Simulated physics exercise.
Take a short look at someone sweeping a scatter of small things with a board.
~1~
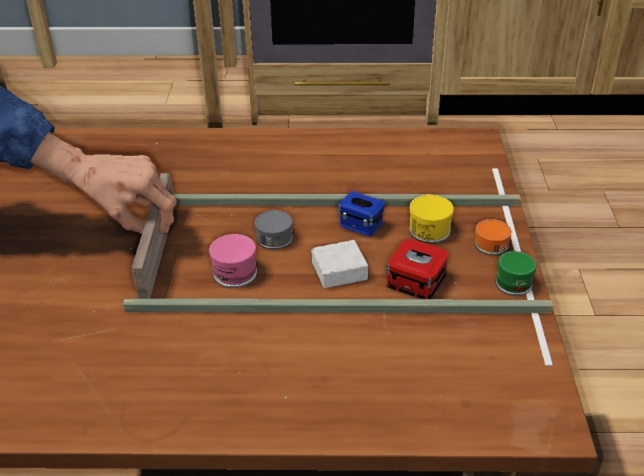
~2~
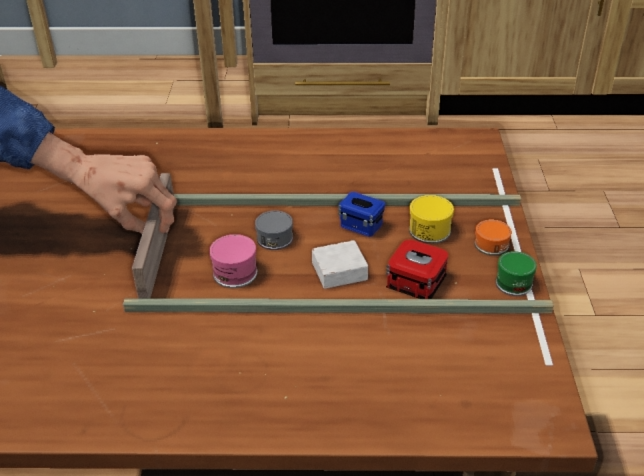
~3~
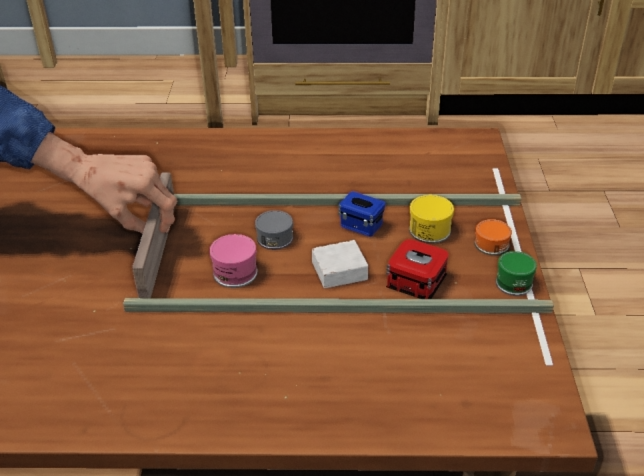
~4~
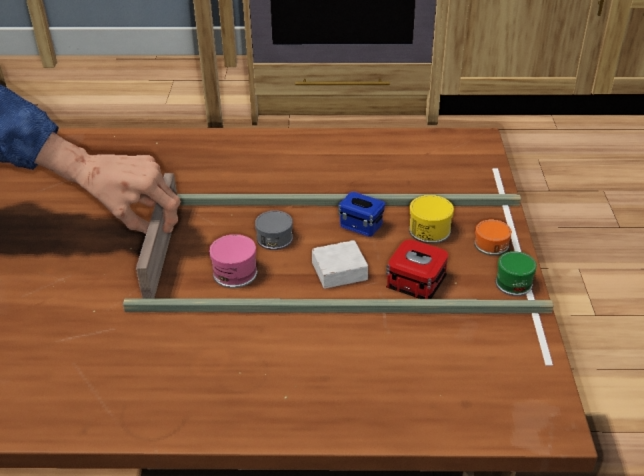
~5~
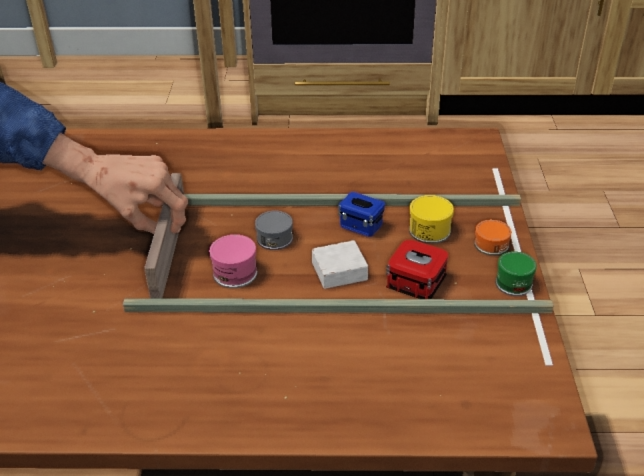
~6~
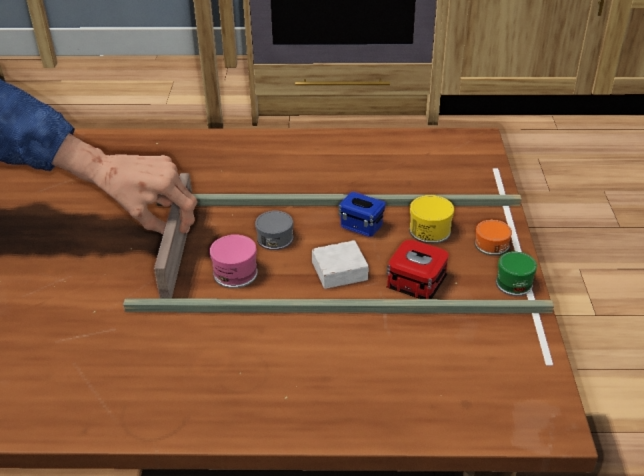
To begin with, a hand holds a gray board upright at the left of a wooden table, between two rails, with small colored containers and a white block scattered to its right. The board stays nearly still, then the hand slides it slightly right, toward the pink pot, while the scattered things remain unmoved.
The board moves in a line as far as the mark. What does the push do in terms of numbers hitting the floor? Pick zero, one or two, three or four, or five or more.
It sends five or more to the floor.
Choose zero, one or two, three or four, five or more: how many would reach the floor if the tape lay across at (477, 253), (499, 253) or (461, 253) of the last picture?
Tape by tape, the falls would be: Either three or four, then five or more, then 1 or 2.
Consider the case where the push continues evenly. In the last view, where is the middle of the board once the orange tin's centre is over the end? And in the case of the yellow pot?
Around (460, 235) first and around (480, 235) second.
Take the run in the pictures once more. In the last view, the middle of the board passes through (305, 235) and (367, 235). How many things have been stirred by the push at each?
Answer - first 4, then 6.
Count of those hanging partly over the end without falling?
1, I think.
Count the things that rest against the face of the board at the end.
Well, it touches 1.
Soon after, none off yet; green tin at rest near (516, 274); orange tin at rest near (493, 238); yellow pot at rest near (431, 219).
Then, none off yet; green tin tipped well over near (573, 287); orange tin moving near (497, 239); yellow pot moved about its own width near (462, 221).
At rest, the number that fall off is five or more; fallen, pink pot, white block, blue case, red case, yellow pot, orange tin and green tin.
